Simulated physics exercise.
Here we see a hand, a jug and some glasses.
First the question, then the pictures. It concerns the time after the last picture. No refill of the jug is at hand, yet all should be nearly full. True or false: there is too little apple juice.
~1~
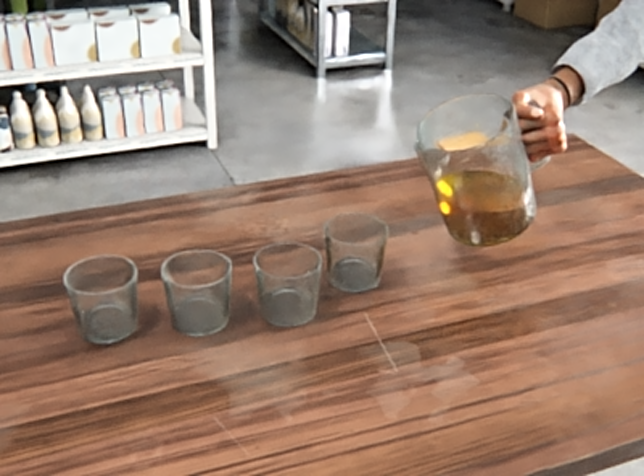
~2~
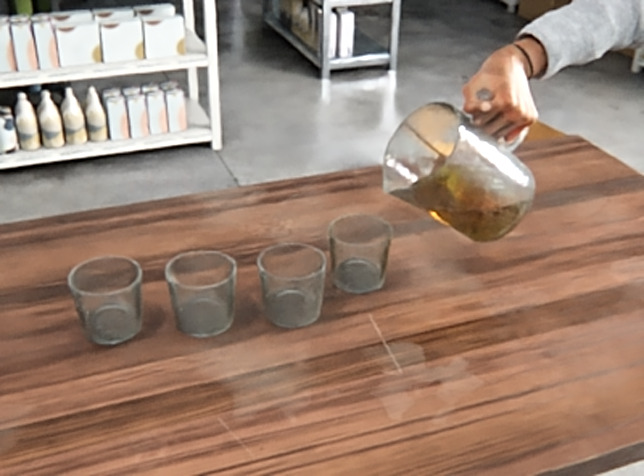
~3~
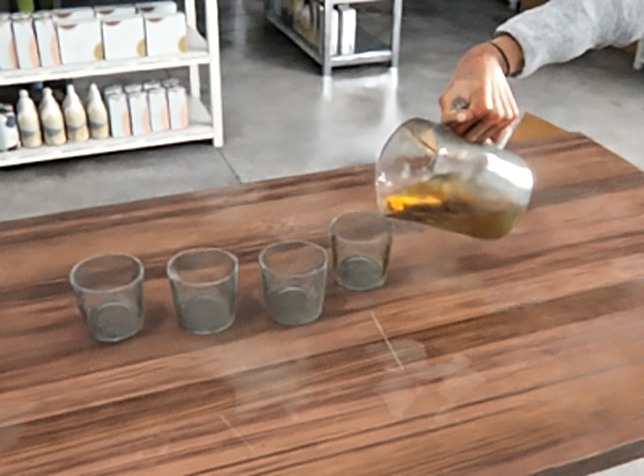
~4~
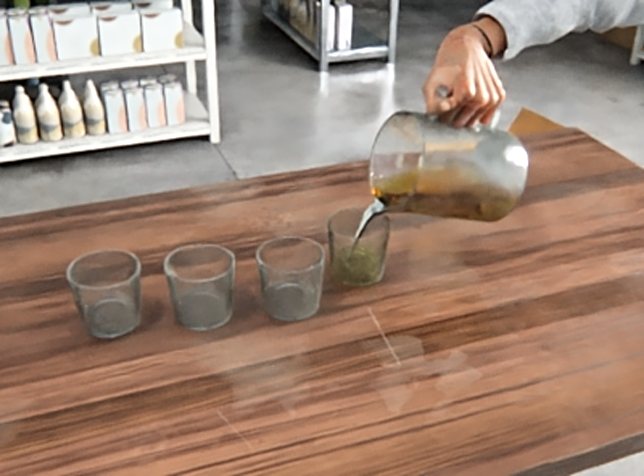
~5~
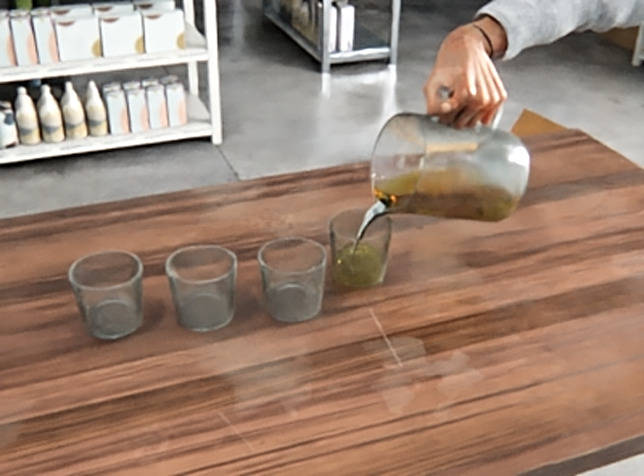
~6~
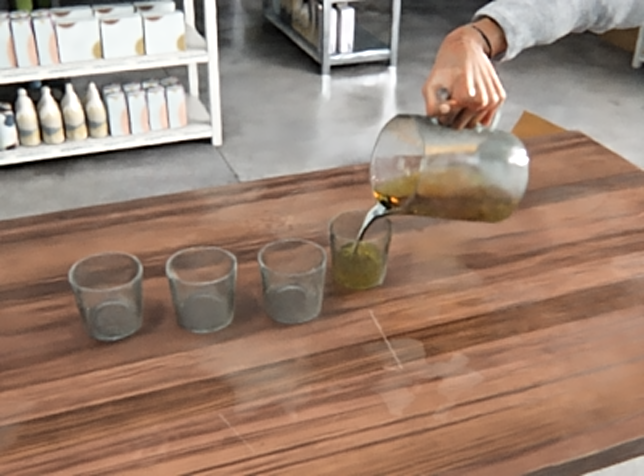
True.
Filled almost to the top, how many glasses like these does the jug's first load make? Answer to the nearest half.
Near 2.0, I'd say.
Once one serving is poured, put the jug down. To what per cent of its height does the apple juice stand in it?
Roughly 10 per cent of its height.
Shortly, the first is about half full.
Then, the first is done and the jug has about half of its load.
At the finish, the jug is empty with one filled and the next at about three quarters of a serving.
